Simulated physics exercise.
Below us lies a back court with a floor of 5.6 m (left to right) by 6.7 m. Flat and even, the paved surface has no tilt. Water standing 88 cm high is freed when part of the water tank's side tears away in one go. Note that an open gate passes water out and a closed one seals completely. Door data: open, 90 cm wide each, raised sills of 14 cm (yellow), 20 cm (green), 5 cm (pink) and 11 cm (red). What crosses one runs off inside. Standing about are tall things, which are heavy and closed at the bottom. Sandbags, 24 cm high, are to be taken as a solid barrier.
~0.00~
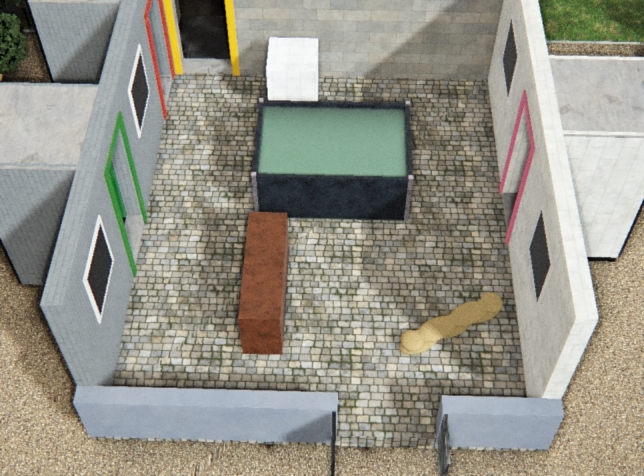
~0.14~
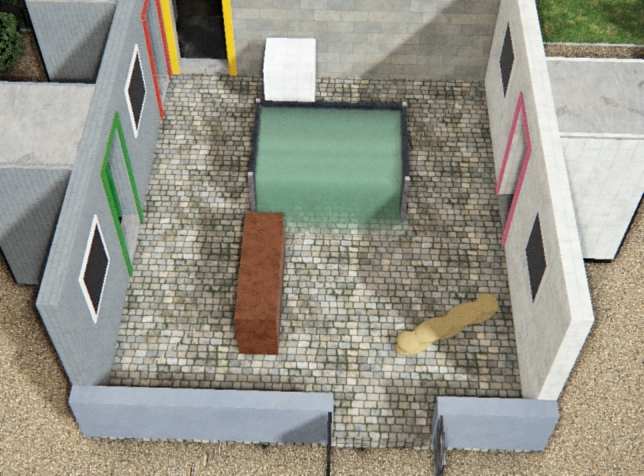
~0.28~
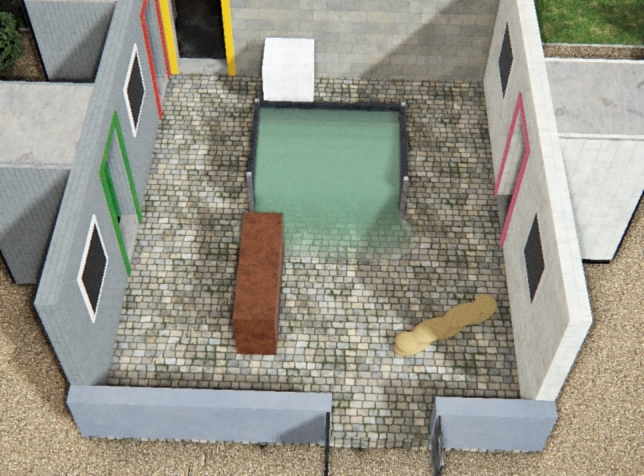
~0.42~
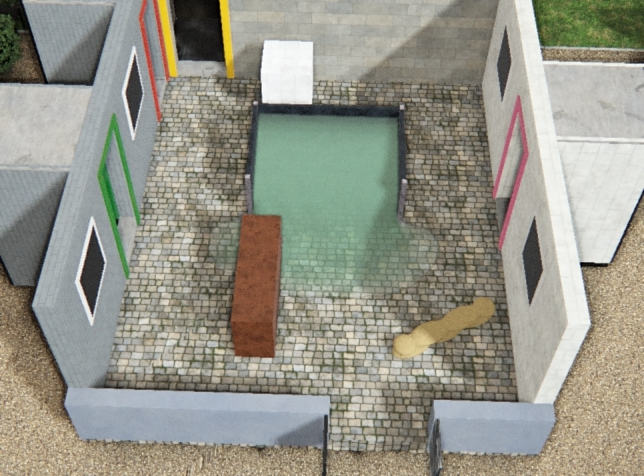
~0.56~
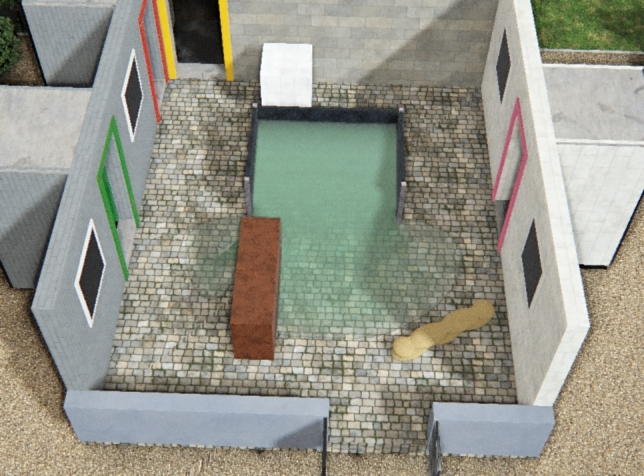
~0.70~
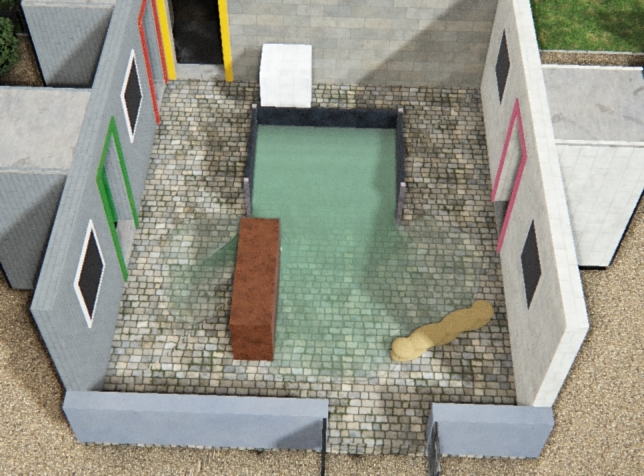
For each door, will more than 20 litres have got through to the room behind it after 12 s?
The yellow door: No, not more than 20 litres; the green door: No, not more than 20 litres; the pink door: No, not more than 20 litres; the red door: No, not more than 20 litres.
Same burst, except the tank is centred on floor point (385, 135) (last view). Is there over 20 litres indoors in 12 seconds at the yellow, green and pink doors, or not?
At the yellow door the limit is not exceeded, at the green door not exceeded, at the pink door surpassed.
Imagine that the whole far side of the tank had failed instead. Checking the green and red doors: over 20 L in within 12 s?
Green stays inside, red goes beyond, judged against that limit.
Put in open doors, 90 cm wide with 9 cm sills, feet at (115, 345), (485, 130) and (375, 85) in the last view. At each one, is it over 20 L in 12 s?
Taking them in order, the first gets enough, the second too little and the third too little.
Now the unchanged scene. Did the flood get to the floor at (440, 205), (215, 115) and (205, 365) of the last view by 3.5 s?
Status of the three spots: Inundated, inundated, inundated.
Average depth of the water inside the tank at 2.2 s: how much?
The average depth is around 17 cm.
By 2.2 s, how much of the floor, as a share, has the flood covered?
Wet share: Near 55 percent.
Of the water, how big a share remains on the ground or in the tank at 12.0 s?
Still there: Roughly 62 %.
After 1.4 s water covers 45 % of the floor and is deepest (48 cm) near (302, 424); yellow door not reached, green door 24 cm at the sill, 0 L in, pink door not reached, red door not reached.
After 2.2 s water covers 55 % of the floor and is deepest (38 cm) near (316, 412); yellow door not reached, green door 18 cm at the sill, 3 L in, pink door 3 cm at the sill, 0 L in, red door not reached.
After 3.5 s water covers 70 % of the floor and is deepest (22 cm) near (153, 419); yellow door 7 cm at the sill, 0 L in, green door 9 cm at the sill, 4 L in, pink door 7 cm at the sill, 1 L in, red door 2 cm at the sill, 0 L in.
After 7.0 s water covers 95 % of the floor and is deepest (18 cm) near (166, 84); yellow door 16 cm at the sill, 0 L in, green door 8 cm at the sill, 4 L in, pink door 4 cm at the sill, 6 L in, red door 9 cm at the sill, 0 L in.
After 12.0 s water covers 95 % of the floor and is deepest (10 cm) near (430, 99); yellow door 9 cm at the sill, 3 L in, green door 4 cm at the sill, 4 L in, pink door 4 cm at the sill, 7 L in, red door 8 cm at the sill, 4 L in.
